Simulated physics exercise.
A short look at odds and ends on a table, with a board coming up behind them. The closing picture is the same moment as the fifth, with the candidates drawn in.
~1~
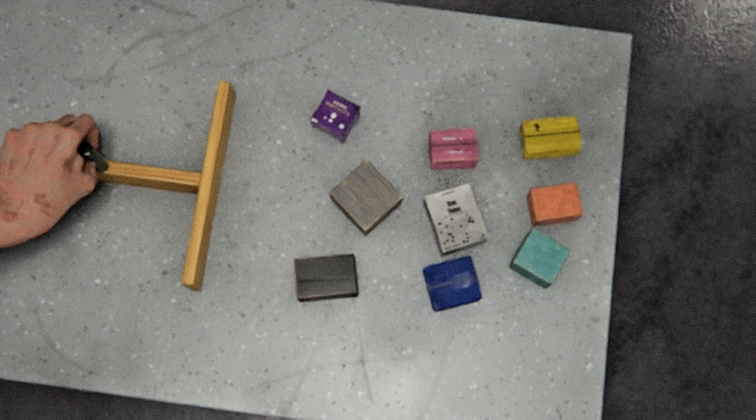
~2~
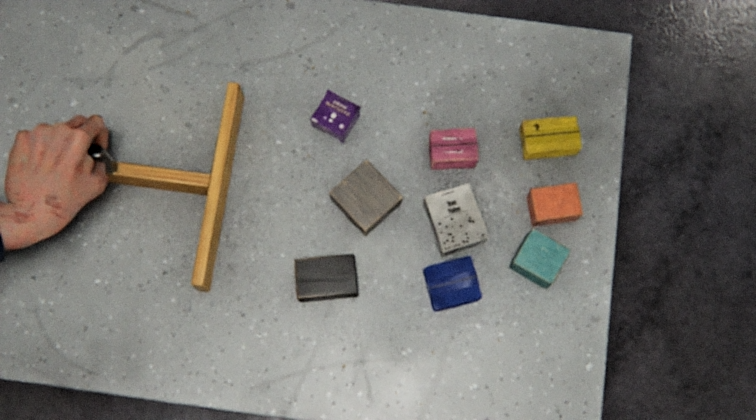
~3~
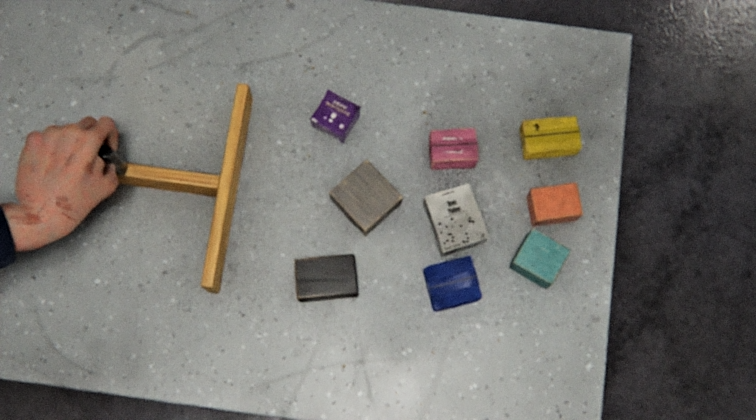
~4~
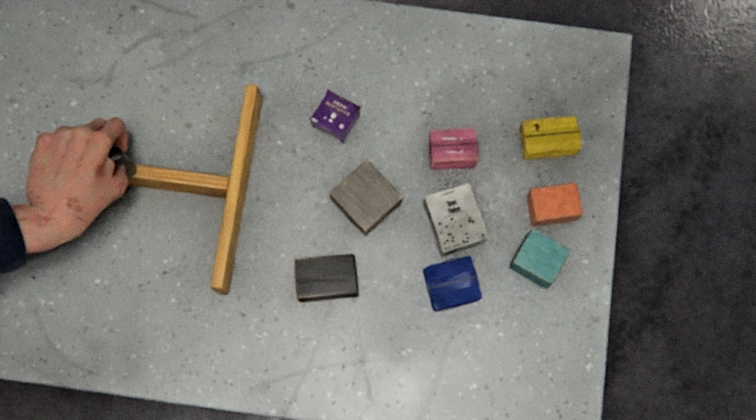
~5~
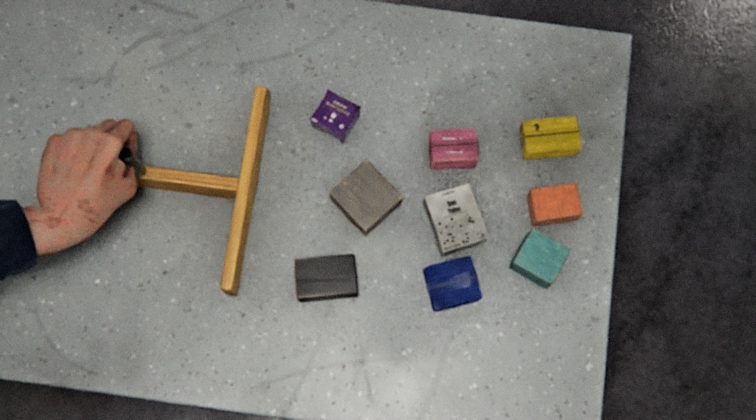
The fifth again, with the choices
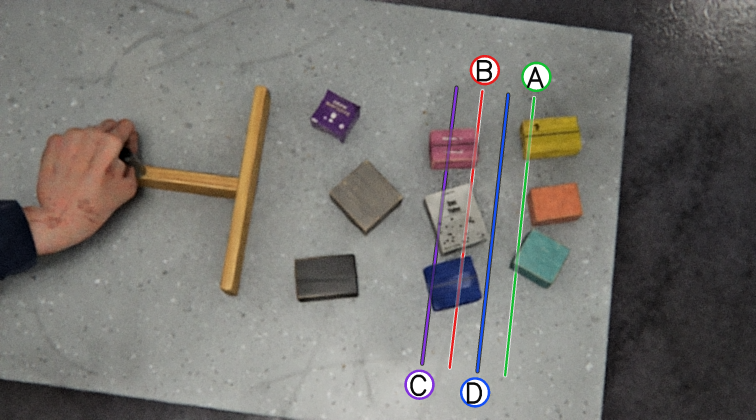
We see a hand holding a wooden T-shaped tool on a grey speckled surface, sliding it slowly a short way to the right, while the small coloured blocks and boxes on the right stay still.
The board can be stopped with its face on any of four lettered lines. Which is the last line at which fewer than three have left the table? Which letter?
A is the last line within the limit.
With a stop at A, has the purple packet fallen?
No.
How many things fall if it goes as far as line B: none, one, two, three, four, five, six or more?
In all, none.
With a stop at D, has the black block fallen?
By then, no.
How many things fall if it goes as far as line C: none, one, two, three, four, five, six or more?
By then, none.
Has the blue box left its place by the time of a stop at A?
By then, yes.
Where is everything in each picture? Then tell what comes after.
The first picture shows board (206, 180); white packet (456, 220); yellow box (550, 138).
The second picture shows board (215, 181); turquoise block (540, 259).
The third picture shows board (225, 183); grey block (366, 198).
The fourth picture shows board (235, 184); pink box (453, 149).
The fifth picture shows board (244, 185); blue box (452, 284); white packet (456, 220); yellow box (550, 138).
On the copy, A at (520, 232); B at (467, 225); C at (440, 221); D at (493, 228).
On A. First, board (343, 198); black block (368, 291); purple packet (382, 119).
Then, board (443, 212); orange block (578, 206); turquoise block (570, 252).
Finally, board (521, 222); turquoise block over the edge; orange block over the edge; two fallen.
By contrast, B is within the limit but short; C is within the limit but short; D is within the limit but short.
